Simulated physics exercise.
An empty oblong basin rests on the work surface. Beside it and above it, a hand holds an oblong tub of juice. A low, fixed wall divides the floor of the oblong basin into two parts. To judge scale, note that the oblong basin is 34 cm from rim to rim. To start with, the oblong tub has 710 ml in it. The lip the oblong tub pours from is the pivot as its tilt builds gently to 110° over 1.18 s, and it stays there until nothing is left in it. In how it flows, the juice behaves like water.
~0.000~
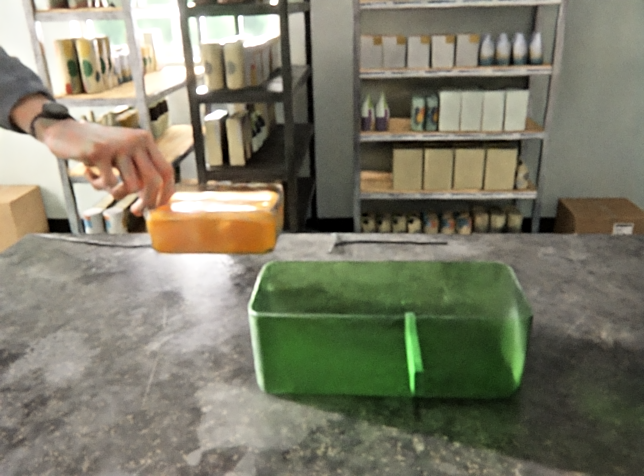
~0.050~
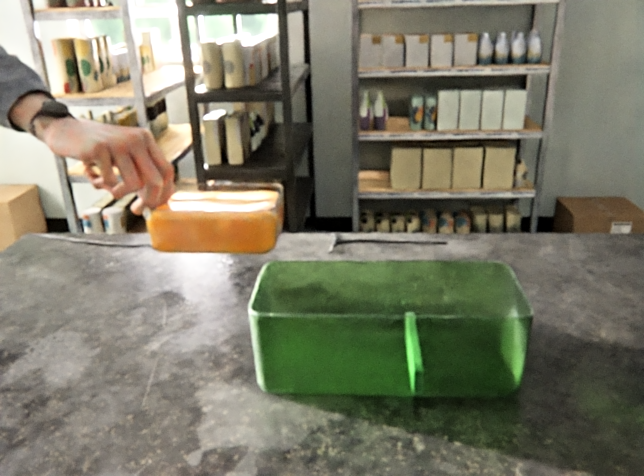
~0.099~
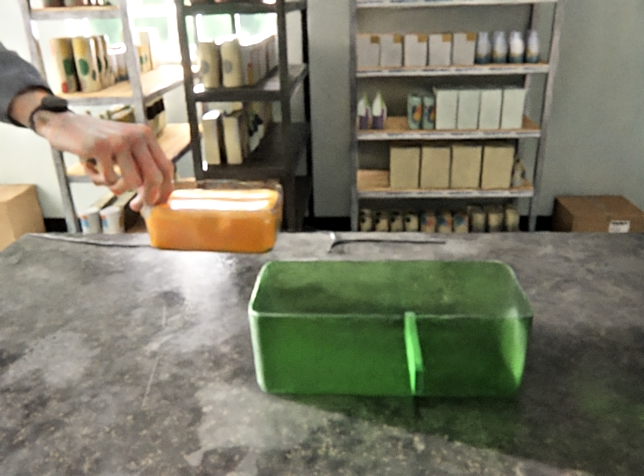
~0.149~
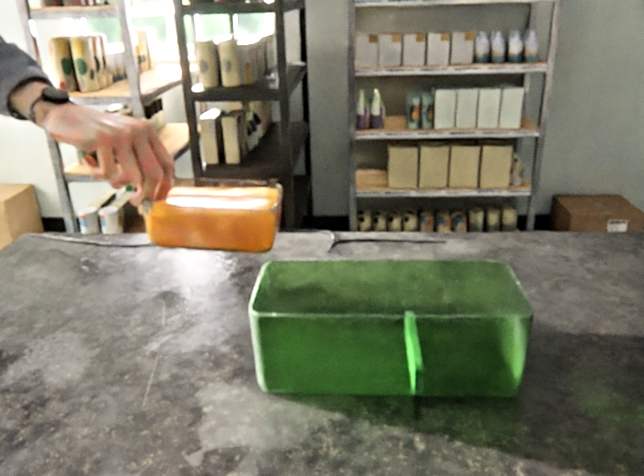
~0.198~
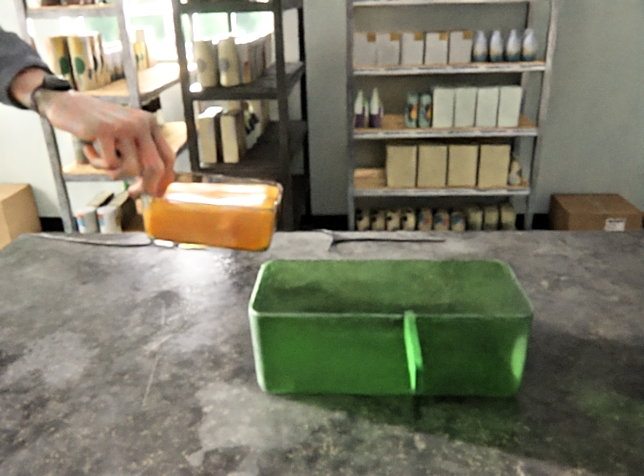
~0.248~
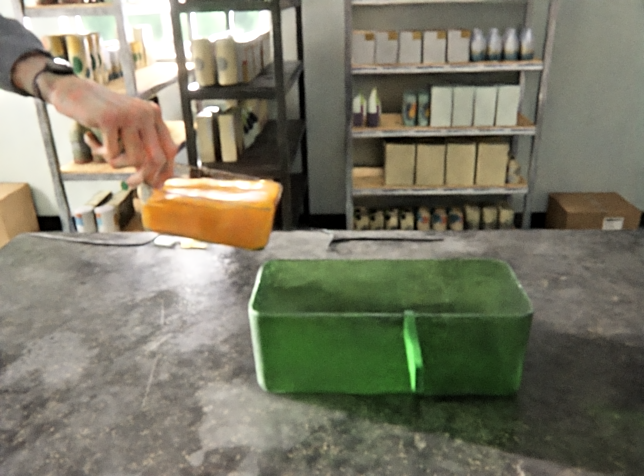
A hand held a small oblong tub of orange juice above a worktop, level at first, then slowly tilted it slightly down to the right, while an empty green basin sat still nearby.
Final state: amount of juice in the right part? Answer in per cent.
Approximately 14 %.
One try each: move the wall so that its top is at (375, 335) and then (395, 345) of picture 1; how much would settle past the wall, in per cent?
Roughly 45 per cent, then 25 per cent.
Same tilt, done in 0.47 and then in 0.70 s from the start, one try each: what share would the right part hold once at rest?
The first try gives 15 percent and the second 20 percent.
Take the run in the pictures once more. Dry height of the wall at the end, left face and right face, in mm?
18 mm left, 32 mm right.
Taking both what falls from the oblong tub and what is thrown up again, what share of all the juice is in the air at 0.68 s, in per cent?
Near 48 per cent at that moment.
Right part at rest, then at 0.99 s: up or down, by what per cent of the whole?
Result: An increase, close to 5.
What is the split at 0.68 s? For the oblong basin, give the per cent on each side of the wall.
Left roughly 20 per cent, right roughly 0.
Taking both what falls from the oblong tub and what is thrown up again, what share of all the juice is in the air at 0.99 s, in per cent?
Estimated airborne part: Roughly 6 per cent.
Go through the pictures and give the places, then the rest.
The first frame shows tilt 0°; pouring edge (279, 198); surface from (159, 203) to (278, 202); the oblong basin's rim runs from (258, 287) to (520, 289); the wall's top is at (414, 340).
The second frame shows tilt 0°; pouring edge (279, 198); surface from (159, 202) to (278, 202).
The third frame shows tilt 2°; pouring edge (279, 198); surface from (159, 201) to (278, 201).
The fourth frame shows tilt 4°; pouring edge (279, 198); surface from (158, 199) to (277, 199).
The fifth frame shows tilt 7°; pouring edge (279, 198); surface from (157, 195) to (278, 196).
The sixth frame shows tilt 12°; pouring edge (278, 198); surface from (156, 190) to (278, 192).
Then, 0.68 s in, the tilt is 68° and 32 per cent is still to pour, 19 is left of the wall and 0 right of it.
Then, 0.99 s in, the tilt is 103° and 4 per cent is still to pour, 77 is left of the wall and 9 right of it.
Then, 1.32 s in, the tilt is 110° and 0 per cent is still to pour, 82 is left of the wall and 12 right of it.
Then, 1.68 s in, the tilt is 110° and 0 per cent is still to pour, 80 is left of the wall and 14 right of it.
Finally, 80 per cent lies left of the wall, 14 right of it and 6 outside.
